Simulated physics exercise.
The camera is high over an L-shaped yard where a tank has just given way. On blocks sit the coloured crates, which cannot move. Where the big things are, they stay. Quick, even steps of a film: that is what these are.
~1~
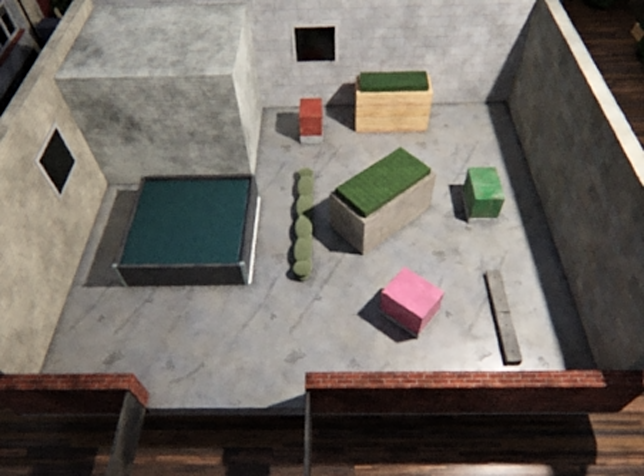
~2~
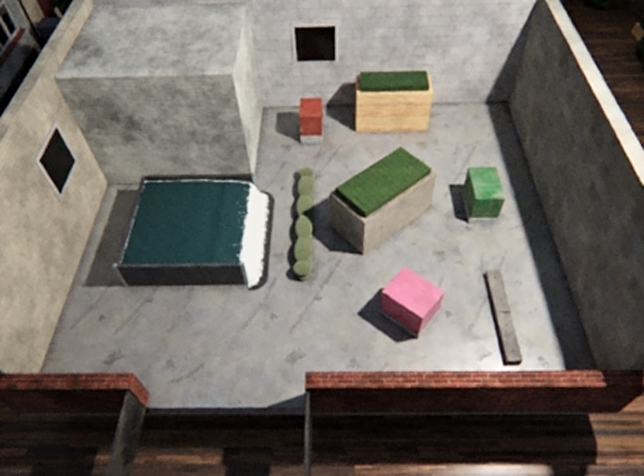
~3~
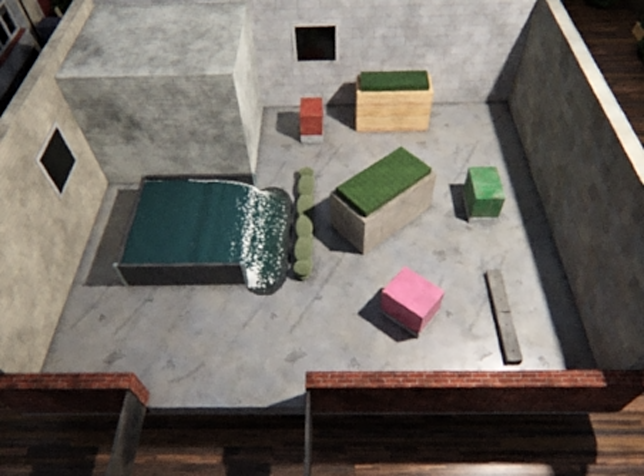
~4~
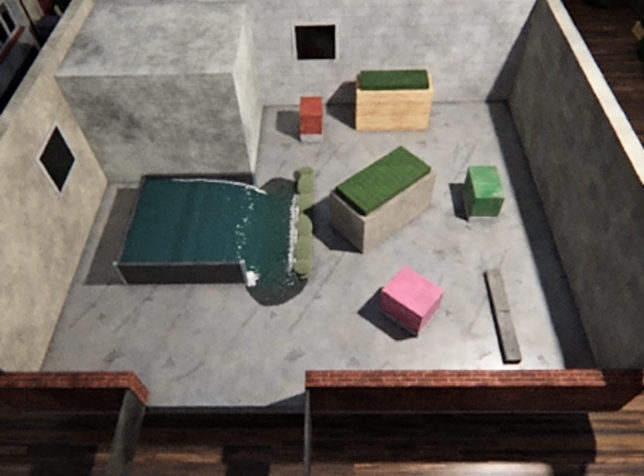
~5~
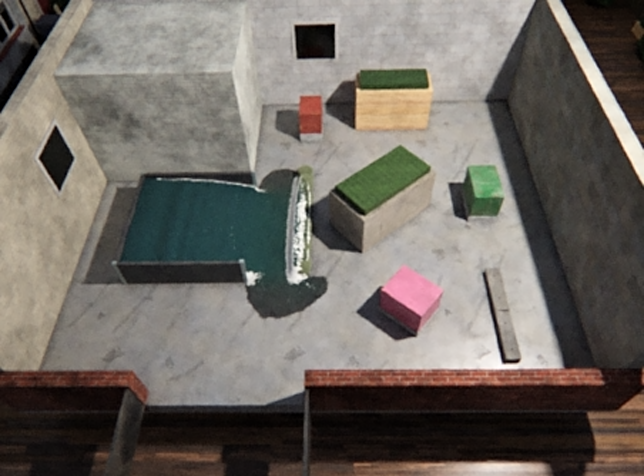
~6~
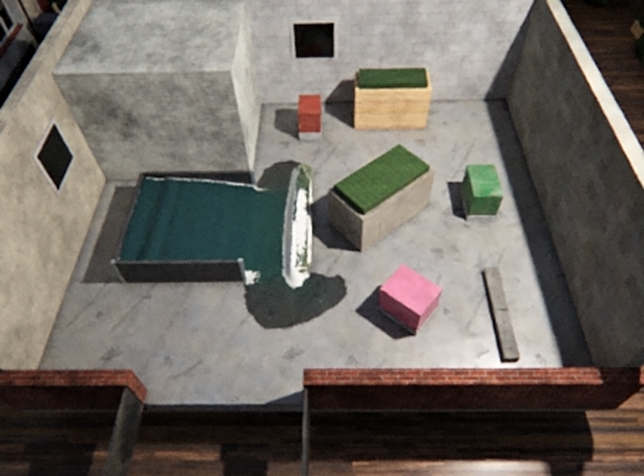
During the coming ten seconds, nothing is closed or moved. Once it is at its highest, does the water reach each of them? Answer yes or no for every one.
Red crate: No, it stays dry; green crate: No, it stays dry; pink crate: Yes, it gets wet.
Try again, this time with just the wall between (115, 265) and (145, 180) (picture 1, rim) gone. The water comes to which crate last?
The crate marked green.
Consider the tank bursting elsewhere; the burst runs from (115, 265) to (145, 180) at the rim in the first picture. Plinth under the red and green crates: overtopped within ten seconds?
First, the red crate is not reached; second, the green crate is not reached.
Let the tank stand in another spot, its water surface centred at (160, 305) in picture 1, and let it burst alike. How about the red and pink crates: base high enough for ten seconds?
The red crate is untouched and the pink crate is flooded.
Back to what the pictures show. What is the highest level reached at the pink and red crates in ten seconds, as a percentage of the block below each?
In order: 140% and 80%.
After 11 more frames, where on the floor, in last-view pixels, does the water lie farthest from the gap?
I'd say around (441, 388).
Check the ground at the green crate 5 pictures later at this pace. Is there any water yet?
Green crate dry.
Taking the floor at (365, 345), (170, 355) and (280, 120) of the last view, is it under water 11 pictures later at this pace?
First inundated, second spared, third inundated.
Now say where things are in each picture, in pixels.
In the first picture, the open tank at (190, 220) is whole and still.
In the second picture, the front is at (257, 285), out from the gap at (250, 230).
In the third picture, the front is at (271, 290), out from the gap at (251, 231).
In the fourth picture, water pours out at (250, 231) and has run to (283, 297).
In the fifth picture, water pours out at (250, 230) and has run to (313, 296).
In the sixth picture, water pours out at (249, 229) and has run to (339, 292).
A moment on, water covers 20 % of the floor; the red crate water round its plinth, the green crate not reached, the pink crate water round its plinth.
Next, water covers 35 % of the floor; the red crate water round its plinth, the green crate not reached, the pink crate water round its plinth.
Then, water covers 45 % of the floor; the red crate water round its plinth, the green crate not reached, the pink crate water round its plinth.
Later, water covers 65 % of the floor; the red crate water round its plinth, the green crate water round its plinth, the pink crate water round its plinth.
In the end, water covers 75 % of the floor; the red crate stayed above the water, the green crate stayed above the water, the pink crate was topped.
